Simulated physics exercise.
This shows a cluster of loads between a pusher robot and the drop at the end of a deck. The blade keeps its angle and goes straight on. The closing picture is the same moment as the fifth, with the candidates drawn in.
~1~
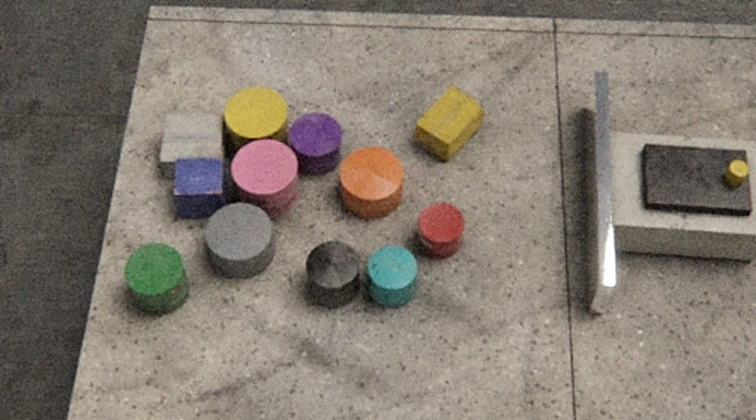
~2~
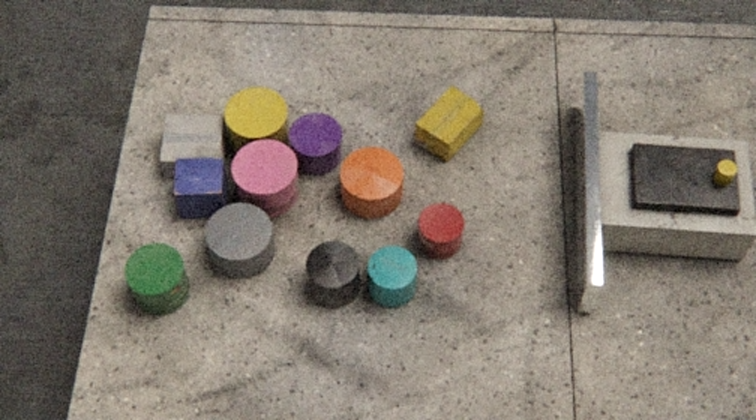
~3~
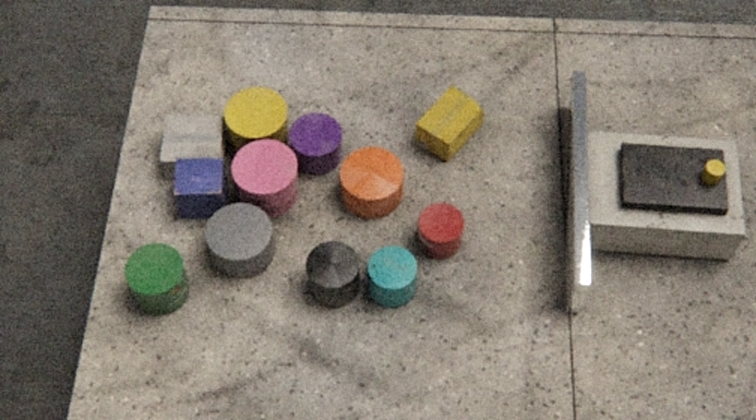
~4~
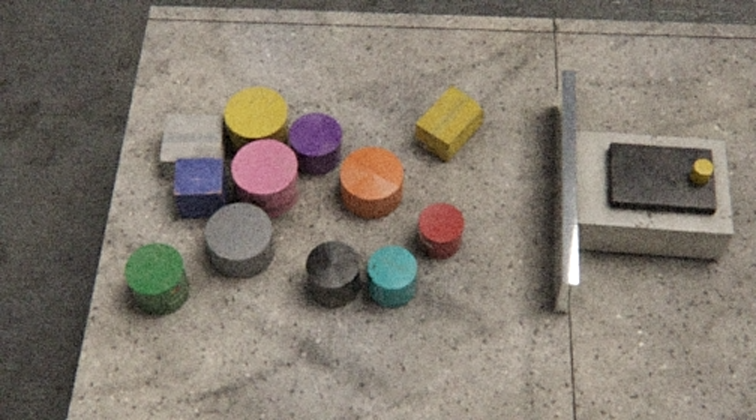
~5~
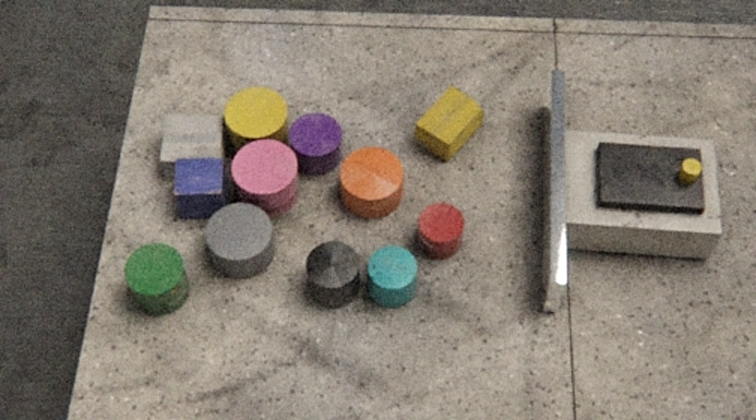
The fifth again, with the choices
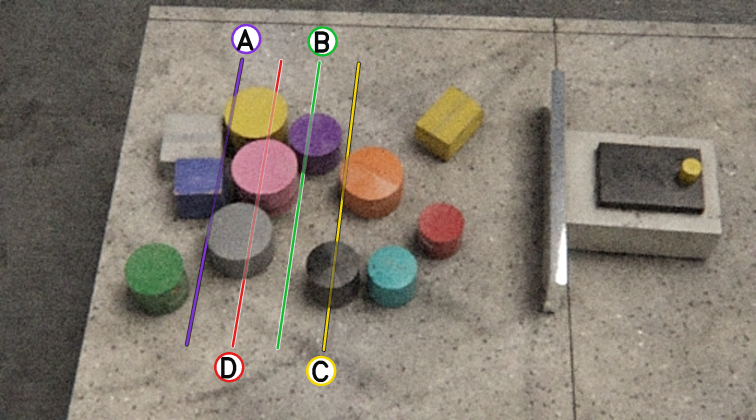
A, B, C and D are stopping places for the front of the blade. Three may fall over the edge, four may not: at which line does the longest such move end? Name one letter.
Line A.
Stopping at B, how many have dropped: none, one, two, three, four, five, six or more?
The count is none.
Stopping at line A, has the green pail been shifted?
Yes.
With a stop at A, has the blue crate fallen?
Yes.
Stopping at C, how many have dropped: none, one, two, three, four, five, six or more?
The count is none.
On the marked copy, A at (217, 191); B at (300, 194); C at (343, 195); D at (259, 192).
Following A. Soon after the start, robot (517, 171); yellow box (410, 123); red pail (400, 229).
Later, robot (394, 167); white box (164, 151); blue crate (163, 198).
In the end, robot (298, 163); blue crate over the edge; white box over the edge; two fallen.
As for the rest, B is within the limit but short; C is within the limit but short; D is within the limit but short.
